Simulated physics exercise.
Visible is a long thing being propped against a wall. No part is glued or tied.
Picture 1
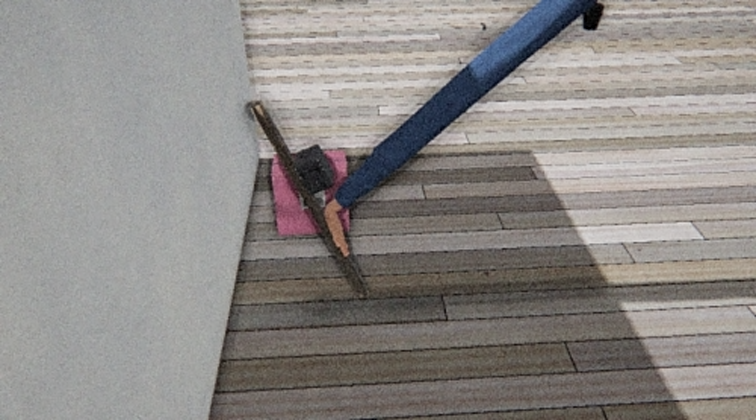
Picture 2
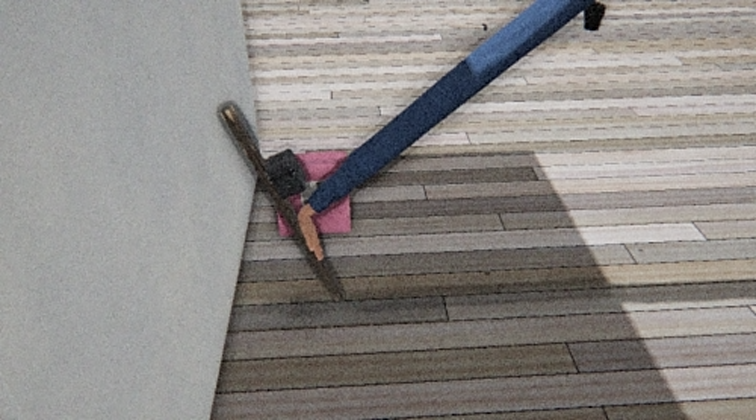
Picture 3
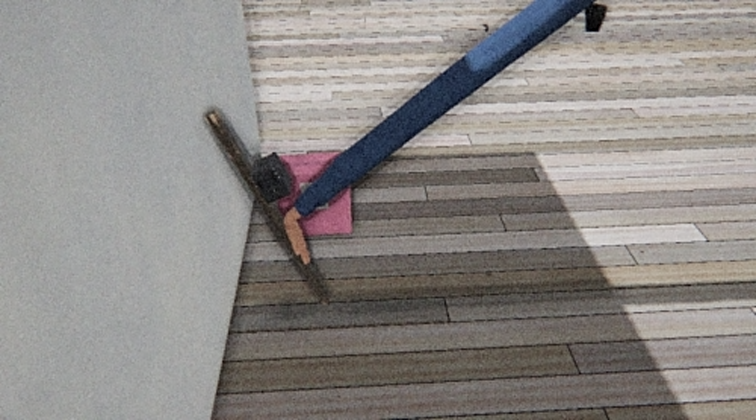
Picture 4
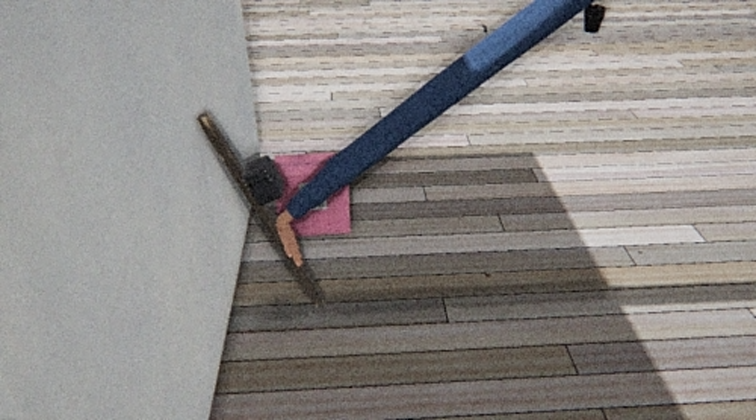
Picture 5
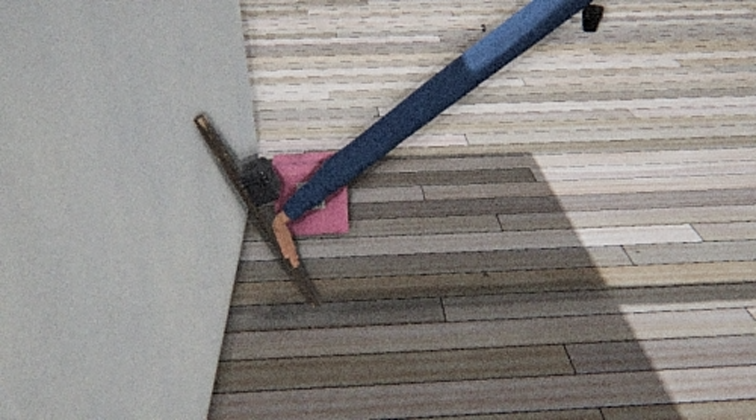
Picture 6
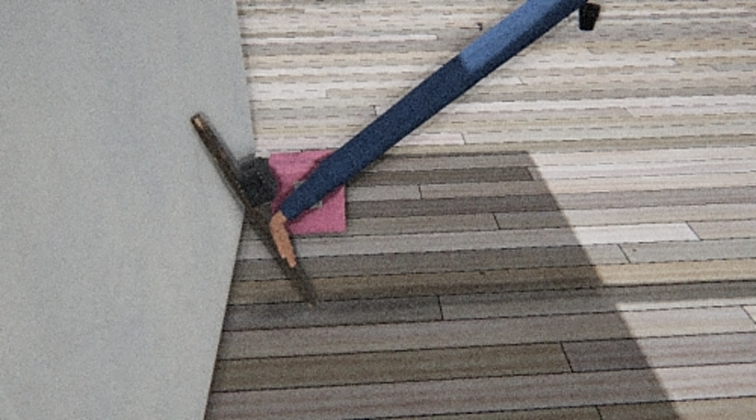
A blue robotic arm moved a thin, dark pole a short way left over a pink square on the striped floor, leaned it against the pale wall, and kept hold of it, barely moving.
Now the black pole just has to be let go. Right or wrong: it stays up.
Right, it holds.
Then, 0.20 s past the last view, nothing moves.
Then, 0.60 s past the last view, black pole resting near (261, 220).
Finally, both still in place. Final places as the last picture's camera would see them, black pole near (261, 220). The pole stays up.
